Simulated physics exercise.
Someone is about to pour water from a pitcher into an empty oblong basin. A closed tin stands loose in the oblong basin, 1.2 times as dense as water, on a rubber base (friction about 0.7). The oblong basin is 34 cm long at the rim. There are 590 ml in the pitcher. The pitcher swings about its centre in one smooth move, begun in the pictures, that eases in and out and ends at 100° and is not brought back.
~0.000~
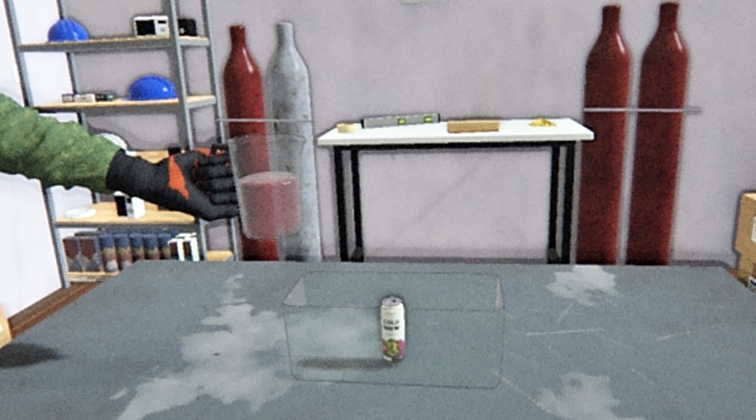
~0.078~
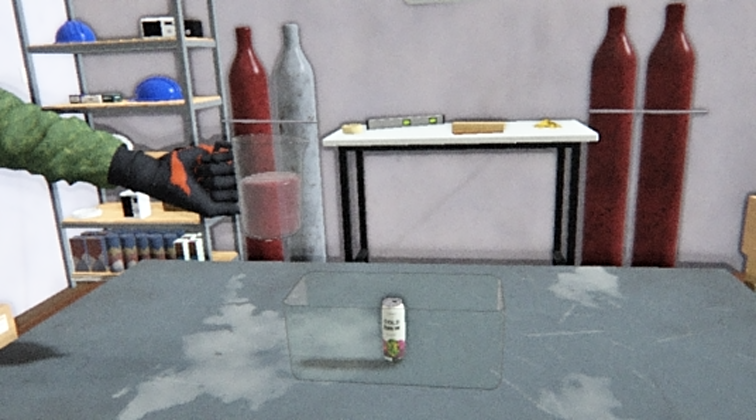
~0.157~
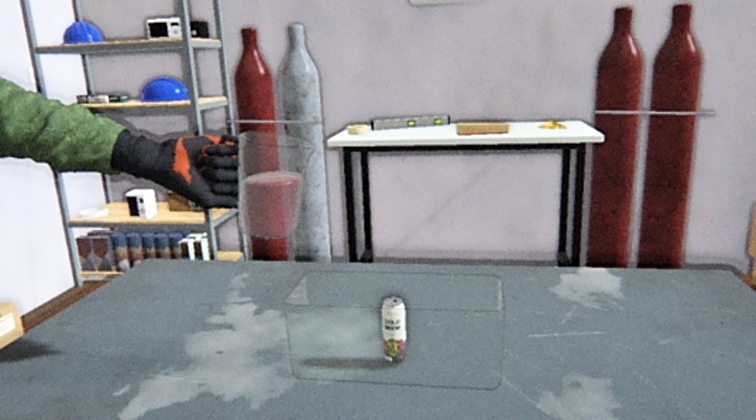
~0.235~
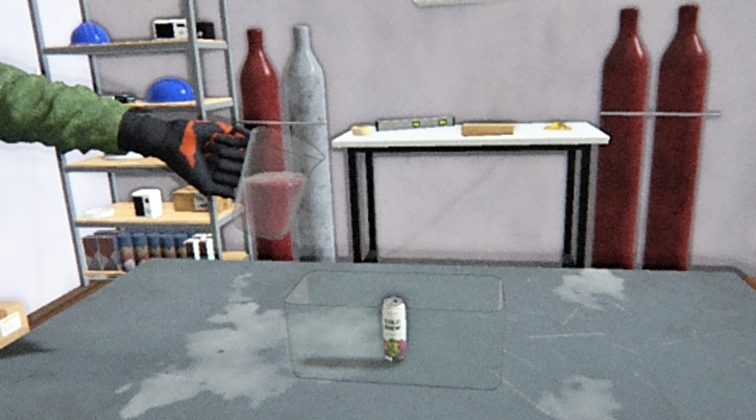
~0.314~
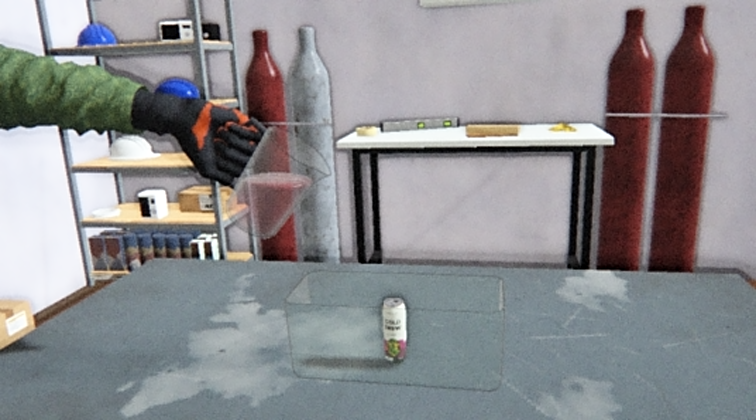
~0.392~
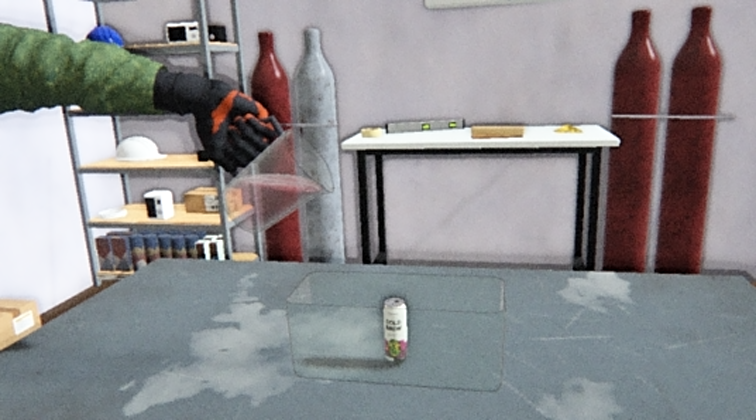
In a workshop, seen from across a worn grey table, shelves with blue helmets stand left of red and grey cylinders and a white-topped bench, with two more red cylinders at right. A small pale can stands in a clear basin, while a black-and-orange-gloved hand in a green sleeve holds a clear pitcher of reddish-looking water. The hand smoothly tilts the pitcher rightward, gradually steeper, as the camera drifts slightly.
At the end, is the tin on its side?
The tin topples.
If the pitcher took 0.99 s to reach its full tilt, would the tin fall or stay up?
The tin topples.
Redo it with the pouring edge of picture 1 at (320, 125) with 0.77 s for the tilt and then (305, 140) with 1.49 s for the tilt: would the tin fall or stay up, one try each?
First it stays up; then it topples.
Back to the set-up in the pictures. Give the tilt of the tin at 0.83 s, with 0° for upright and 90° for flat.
About 0°.
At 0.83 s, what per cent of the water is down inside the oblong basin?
Near 50 in a hundred.
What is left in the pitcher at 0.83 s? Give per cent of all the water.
Near 26 in a hundred.
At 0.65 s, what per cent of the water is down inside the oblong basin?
Some 5 per cent.
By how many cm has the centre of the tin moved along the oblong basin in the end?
Some 11.5 cm.
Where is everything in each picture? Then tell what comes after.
In the first picture, tilt 0°; pouring edge (306, 139); surface from (241, 178) to (299, 178); the oblong basin's rim runs from (293, 288) to (502, 292); the tin's top is at (392, 305).
In the second picture, tilt 3°; pouring edge (309, 141); surface from (243, 178) to (301, 177).
In the third picture, tilt 11°; pouring edge (316, 147); surface from (245, 178) to (303, 178).
In the fourth picture, tilt 23°; pouring edge (325, 158); surface from (245, 181) to (307, 178).
In the fifth picture, tilt 38°; pouring edge (331, 174); surface from (237, 189) to (313, 180).
In the sixth picture, tilt 55°; pouring edge (334, 192); surface from (230, 184) to (323, 186).
By 0.65 s the tilt is 96° and 70 per cent is still to pour; the tin stands where it began.
By 0.83 s the tilt is 100° and 26 per cent is still to pour; the tin stands 2 cm from where it began.
By 1.03 s the tilt is 100° and 7 per cent is still to pour; the tin leans 15°.
By 1.24 s the tilt is 100° and 1 per cent is still to pour; the tin lies on its side.
At rest the tin lies on its side.
